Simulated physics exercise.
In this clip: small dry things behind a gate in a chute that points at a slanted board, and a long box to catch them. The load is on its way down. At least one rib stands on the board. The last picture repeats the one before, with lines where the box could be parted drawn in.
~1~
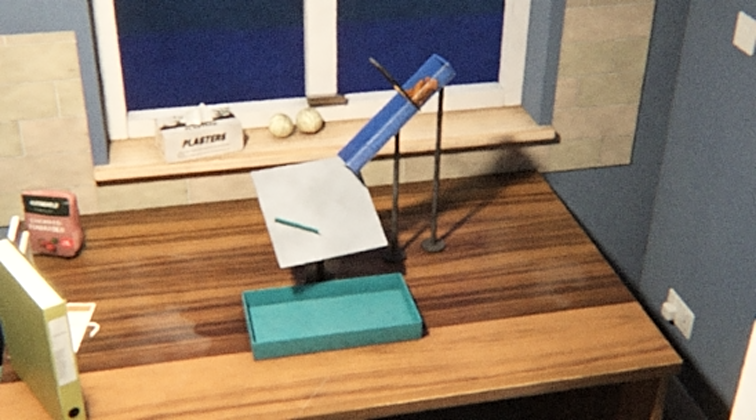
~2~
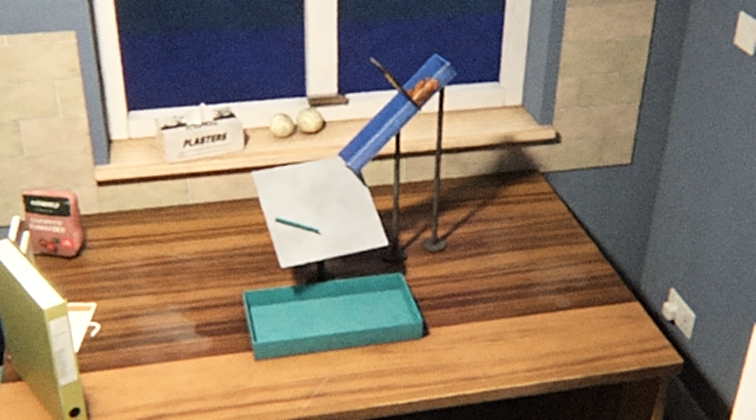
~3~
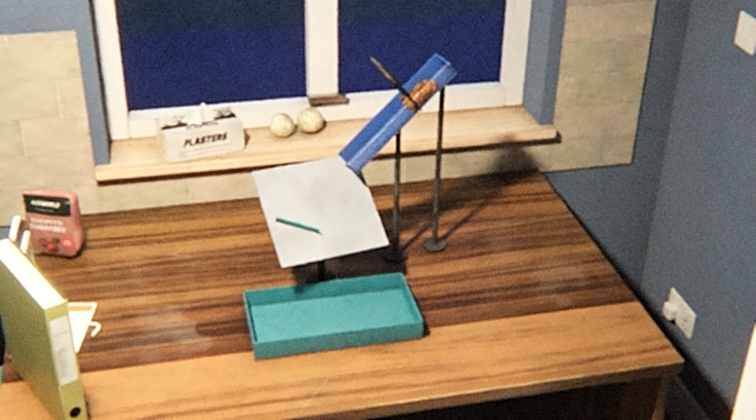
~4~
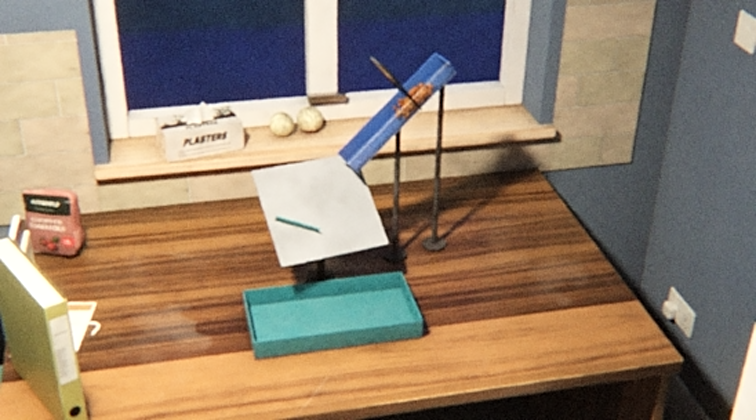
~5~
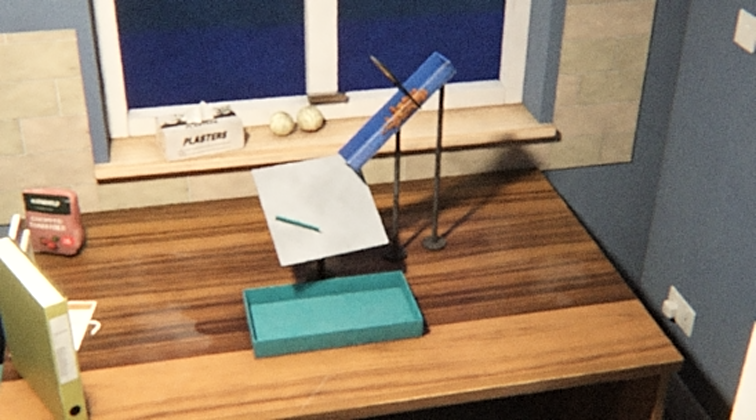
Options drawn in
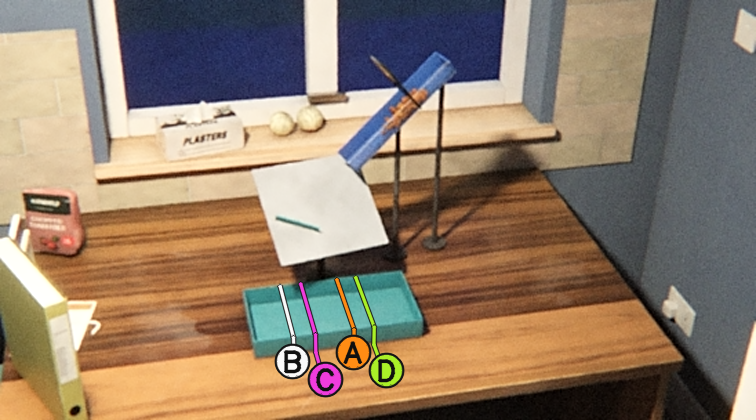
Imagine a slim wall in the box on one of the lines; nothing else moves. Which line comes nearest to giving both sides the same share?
The answer is line A.
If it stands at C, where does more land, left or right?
Right.
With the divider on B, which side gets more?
The right side.
On the marked copy, line A crosses the front rim at (353, 328); line B crosses the front rim at (293, 336); line C crosses the front rim at (315, 333); line D crosses the front rim at (374, 326).
For line A, of what is caught, roughly half on the left of the divider, roughly half on the right.
For line B, of what is caught, just a few on the left of the divider, almost all on the right.
For line C, of what is caught, just a few on the left of the divider, almost all on the right.
For line D, of what is caught, almost all on the left of the divider, just a few on the right.
